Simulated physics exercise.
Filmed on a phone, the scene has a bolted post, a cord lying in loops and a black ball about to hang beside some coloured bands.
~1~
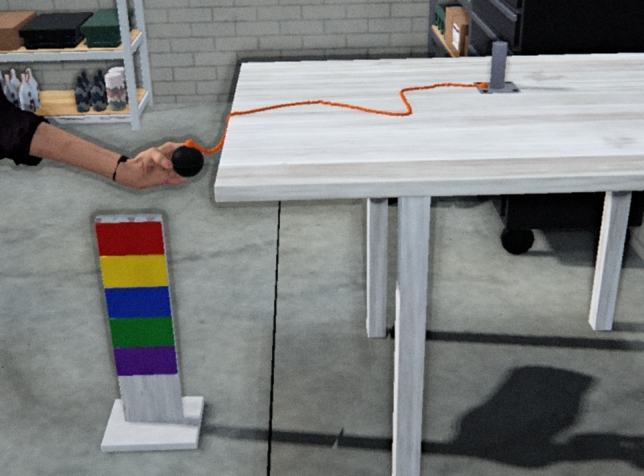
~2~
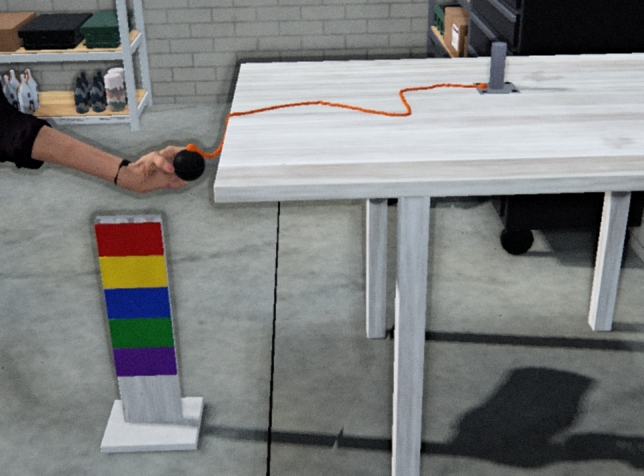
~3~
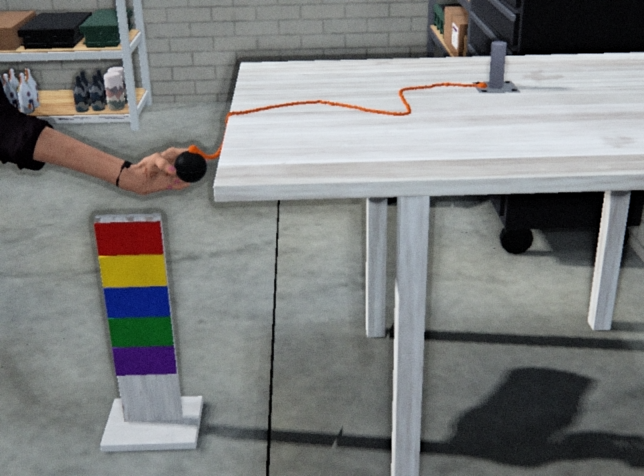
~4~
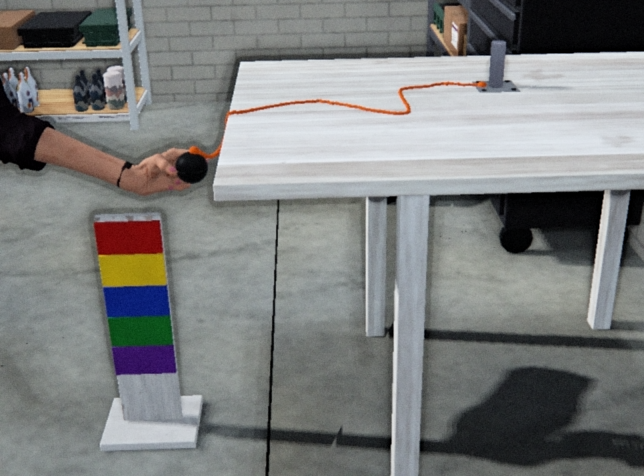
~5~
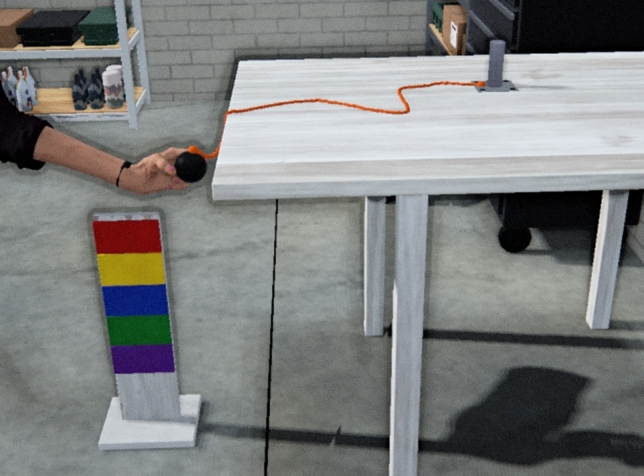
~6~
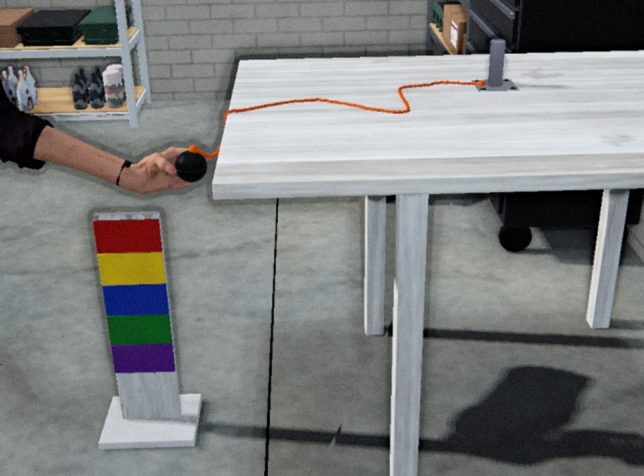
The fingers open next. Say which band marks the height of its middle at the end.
The blue band marks it.
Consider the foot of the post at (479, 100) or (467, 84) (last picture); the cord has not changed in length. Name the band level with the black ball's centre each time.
Try one - green; try two - green.
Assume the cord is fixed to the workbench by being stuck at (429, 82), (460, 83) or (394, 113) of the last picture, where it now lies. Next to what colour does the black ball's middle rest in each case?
Note: Try 1 blue; try 2 blue; try 3 red.
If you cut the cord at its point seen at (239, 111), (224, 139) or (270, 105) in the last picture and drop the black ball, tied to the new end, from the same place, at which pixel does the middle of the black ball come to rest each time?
Try by try, the places come out as (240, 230), (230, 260) and (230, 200).
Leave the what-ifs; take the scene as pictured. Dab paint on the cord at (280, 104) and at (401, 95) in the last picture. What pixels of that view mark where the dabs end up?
One finishes at (231, 172) and the other at (368, 97).
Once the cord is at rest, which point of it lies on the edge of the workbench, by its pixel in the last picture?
It's near (330, 102) in the last picture.
Early on, ball near (204, 275); level with yellow.
Midway, ball near (261, 283); level with blue.
Near the end, ball near (231, 297); level with blue.
Finally, ball near (240, 296); level with blue. Its centre hangs level with the blue band.
